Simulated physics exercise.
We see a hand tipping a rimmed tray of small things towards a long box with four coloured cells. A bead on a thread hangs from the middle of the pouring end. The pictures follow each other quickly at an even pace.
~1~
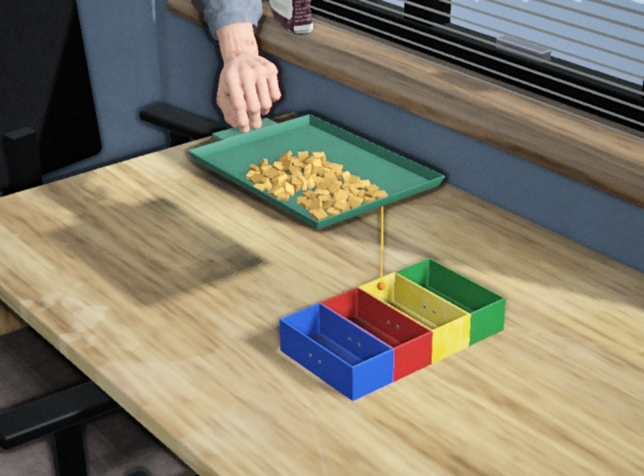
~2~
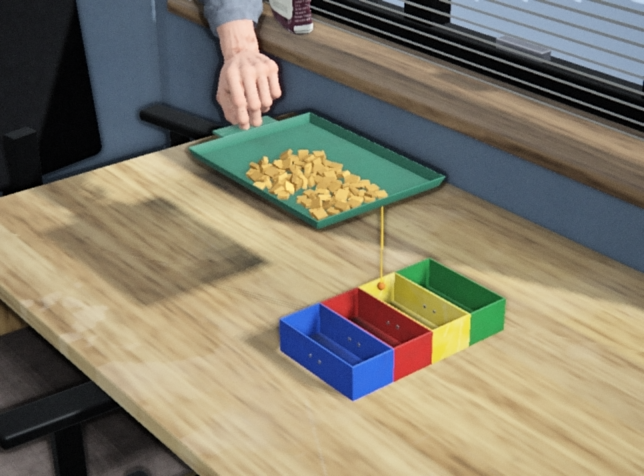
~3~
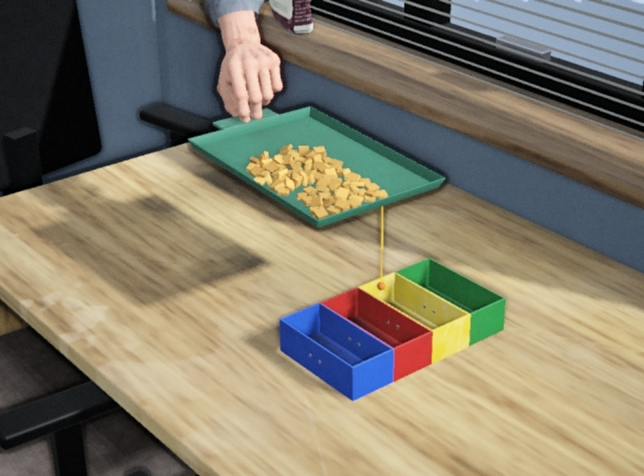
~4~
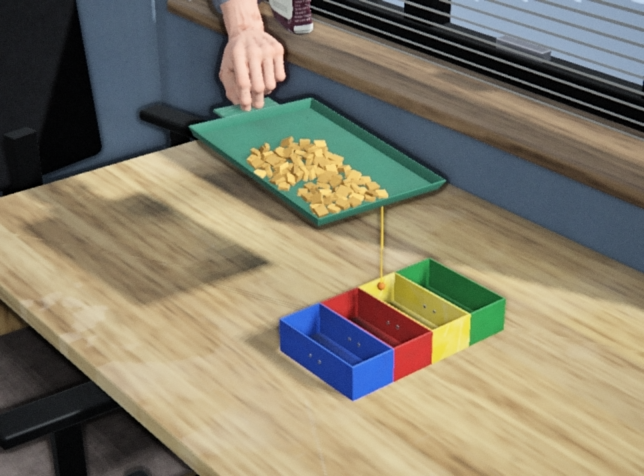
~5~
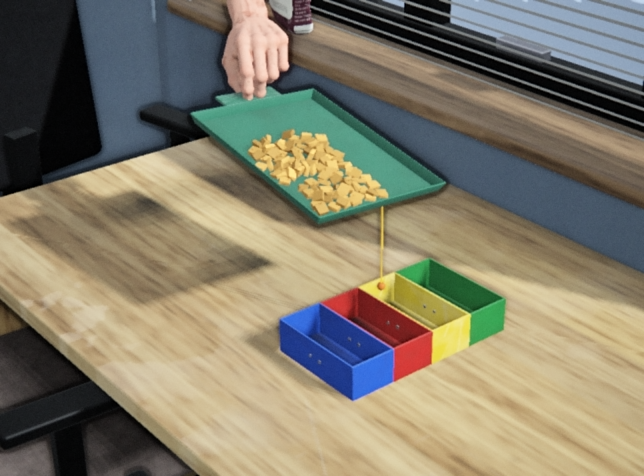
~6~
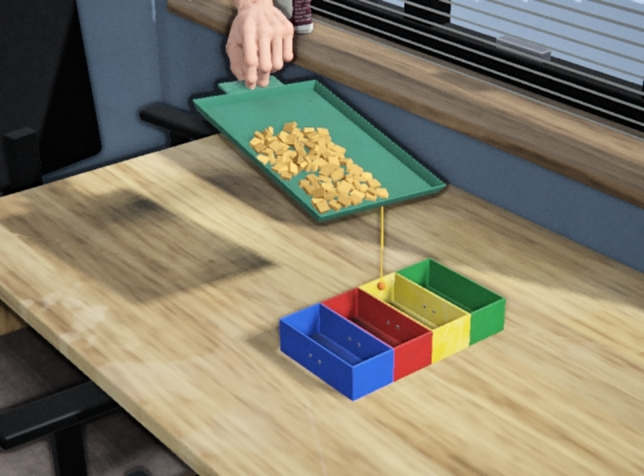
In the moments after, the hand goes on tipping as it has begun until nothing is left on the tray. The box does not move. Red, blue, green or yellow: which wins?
The green one ends fullest.
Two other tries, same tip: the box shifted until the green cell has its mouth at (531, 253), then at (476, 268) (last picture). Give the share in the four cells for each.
Roughly 90 per cent, and 100 per cent.
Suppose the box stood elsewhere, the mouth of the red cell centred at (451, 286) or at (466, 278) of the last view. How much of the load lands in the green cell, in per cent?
Near 0 % and 0 %.
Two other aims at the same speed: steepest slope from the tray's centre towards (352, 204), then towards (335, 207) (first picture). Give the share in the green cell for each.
Roughly 0 per cent, and 0 per cent.
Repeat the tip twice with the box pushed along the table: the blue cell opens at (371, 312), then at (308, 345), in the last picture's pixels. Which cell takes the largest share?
One: The yellow cell. Two: The cell in green.
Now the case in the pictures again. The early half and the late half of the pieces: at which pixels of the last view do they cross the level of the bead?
Around (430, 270) and then (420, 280).
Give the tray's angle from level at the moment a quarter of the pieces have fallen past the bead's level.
Roughly 75°.
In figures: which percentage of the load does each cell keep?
Blue cell near 0; red cell near 10; yellow cell near 30; green cell near 50.
Soon, tray tipped steeply; most on the tray; a stray few in the green cell; a small part falling or outside the box.
A while on, tray tipped past a quarter turn; about half in the green cell; about a third in the yellow cell; a small part in the red cell; a small part falling or outside the box.
Towards the end, tray tipped past a quarter turn; about half in the green cell; about a third in the yellow cell; a small part in the red cell; a small part falling or outside the box.
Finally, tray tipped past a quarter turn; about half in the green cell; about a third in the yellow cell; a small part in the red cell; none in the blue cell; a small part outside the box.
